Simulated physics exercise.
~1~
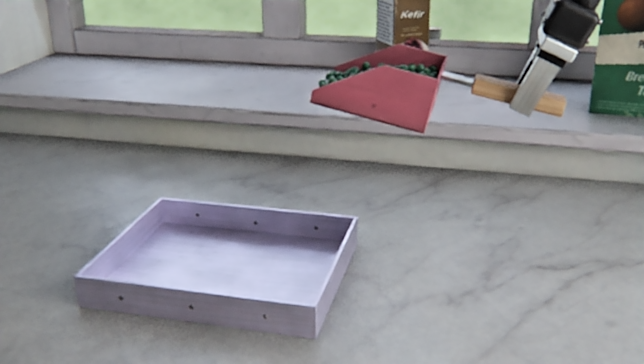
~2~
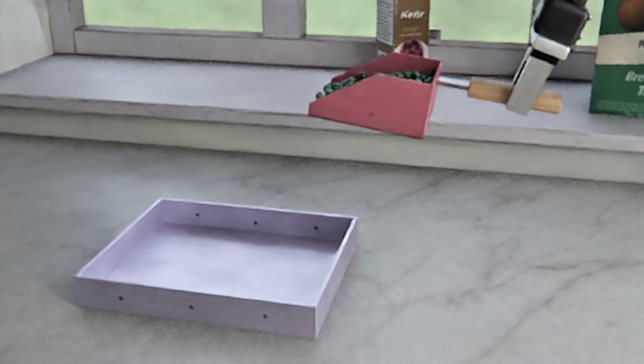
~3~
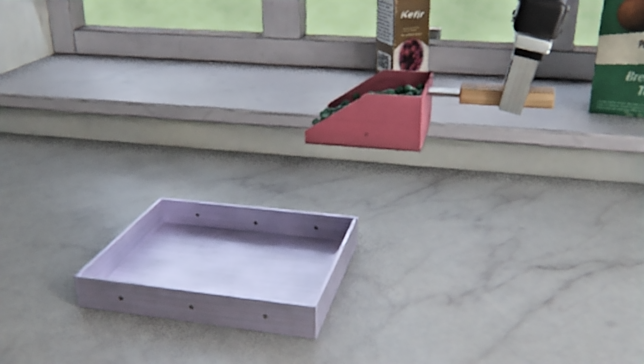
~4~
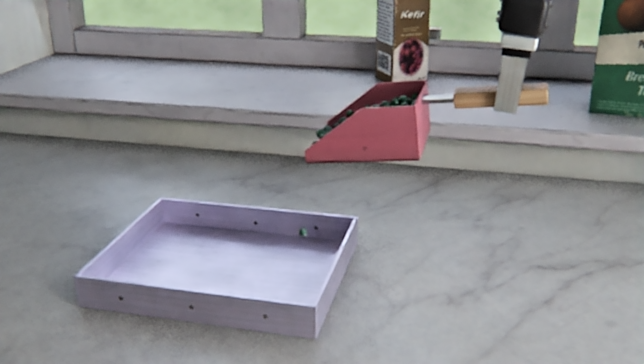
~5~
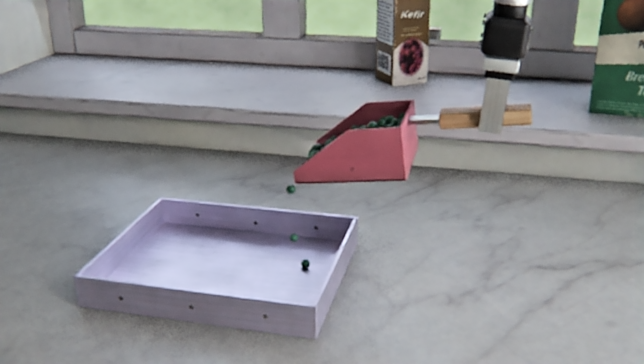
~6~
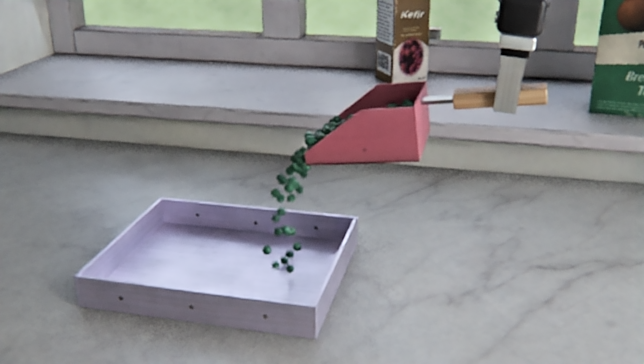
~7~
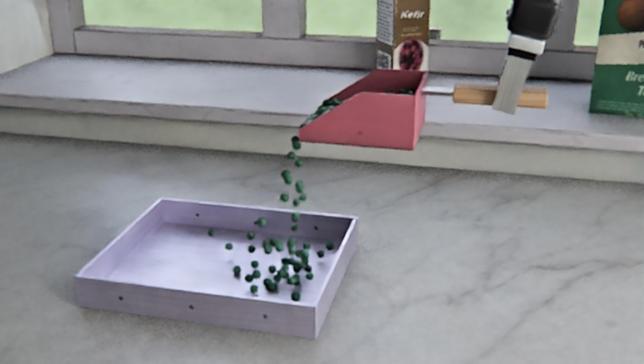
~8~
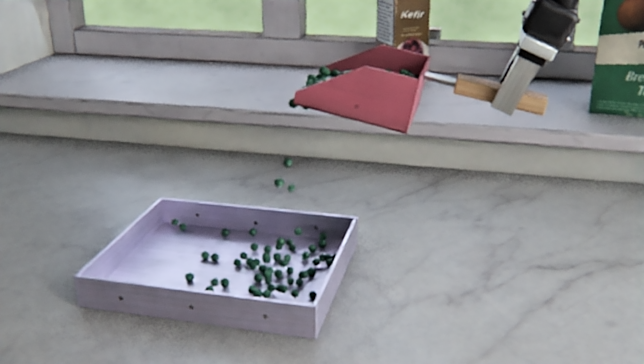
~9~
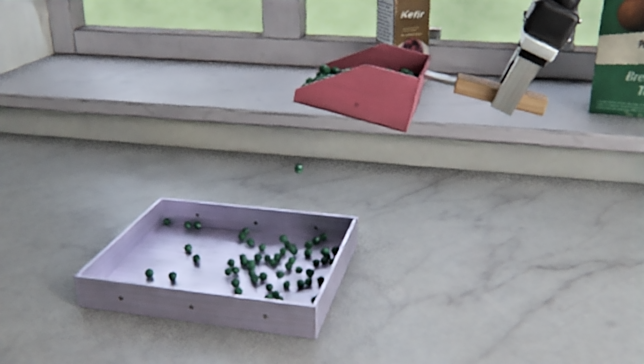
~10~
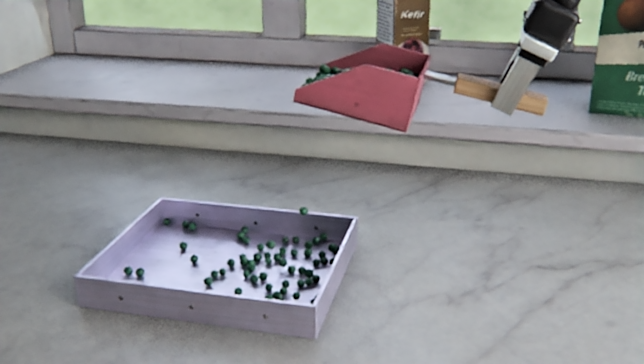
We see a robot gripper lower and tip a red scoop of dark green beads over a pale purple tray, spilling a stream into it, then tilt the scoop back and raise it, leaving beads scattered across the tray and many still in the scoop.
